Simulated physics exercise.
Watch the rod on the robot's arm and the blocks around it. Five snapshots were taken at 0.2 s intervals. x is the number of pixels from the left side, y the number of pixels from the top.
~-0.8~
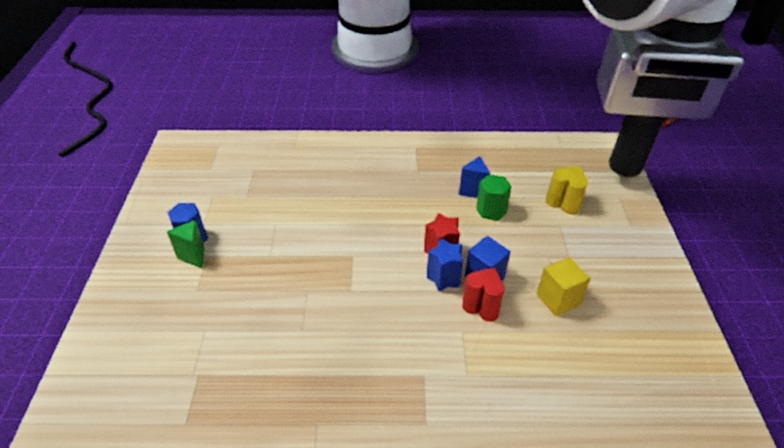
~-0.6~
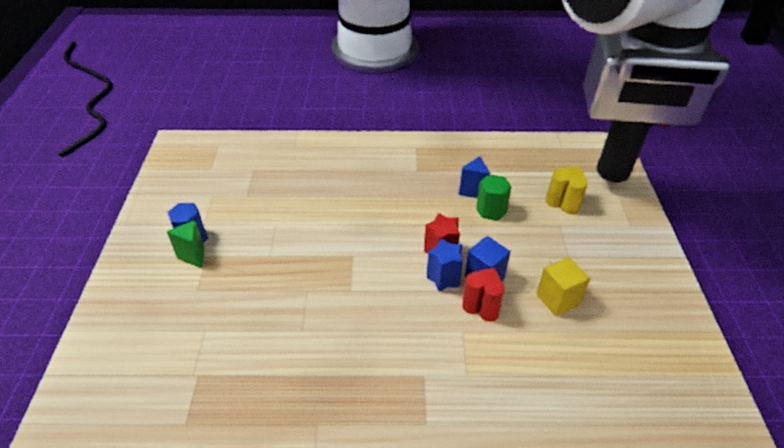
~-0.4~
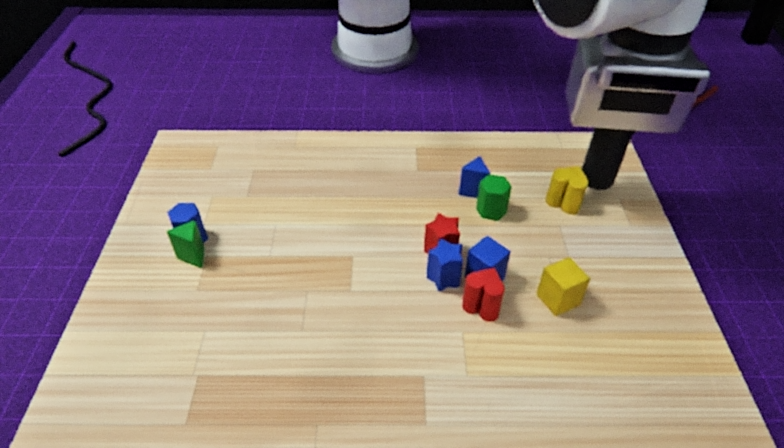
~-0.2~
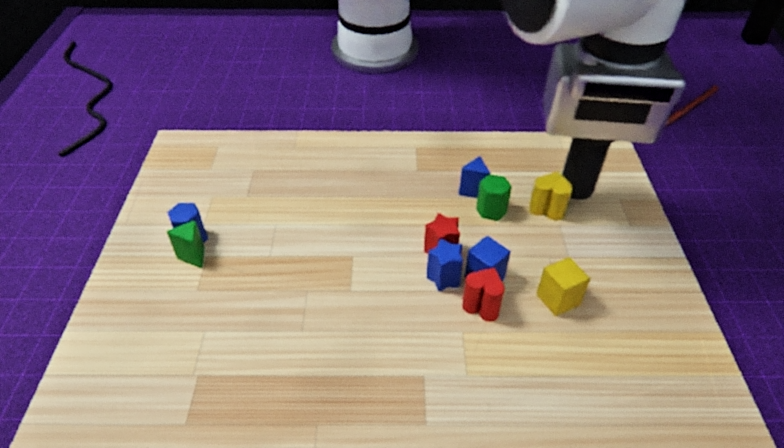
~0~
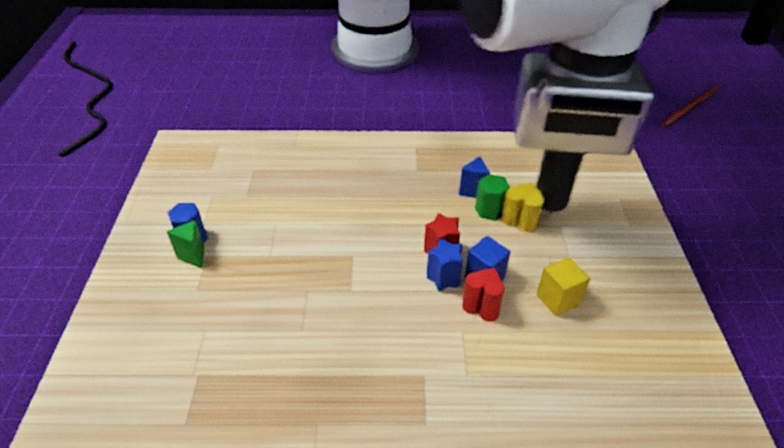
On a wooden board over a purple surface, among scattered colored blocks, a robot arm's black rod moves left from the upper right corner, meets the yellow heart block, and pushes it left up to the green six-sided block.
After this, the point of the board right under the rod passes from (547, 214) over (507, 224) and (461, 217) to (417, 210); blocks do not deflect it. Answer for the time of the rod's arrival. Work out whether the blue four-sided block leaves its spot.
It will be resting on its spot.
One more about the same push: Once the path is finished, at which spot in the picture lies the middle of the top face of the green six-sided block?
Top centre: (439, 164).
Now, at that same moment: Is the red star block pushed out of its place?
Yes, it checks out.
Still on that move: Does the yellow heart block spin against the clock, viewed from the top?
I believe so.
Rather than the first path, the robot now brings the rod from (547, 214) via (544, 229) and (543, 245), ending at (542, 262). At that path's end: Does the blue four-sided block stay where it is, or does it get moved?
At the end of the path, the blue four-sided block remains in its old spot.
On the path given first. One third of the way, rod (509, 211); green six-sided block (483, 181), turned 25° clockwise; yellow heart block (486, 207), turned 15° anticlockwise.
Two thirds of the way, rod (461, 204); red star block (433, 231); blue triangular block (473, 160), turned 20° clockwise; green six-sided block (452, 168), turned 105° clockwise; yellow heart block (454, 211), turned 65° anticlockwise.
At the end, rod (417, 197); red star block (433, 231); blue triangular block (473, 160), turned 20° clockwise; blue four-sided block not moved; green six-sided block (439, 164), turned 160° clockwise; yellow heart block (454, 211), turned 65° anticlockwise.
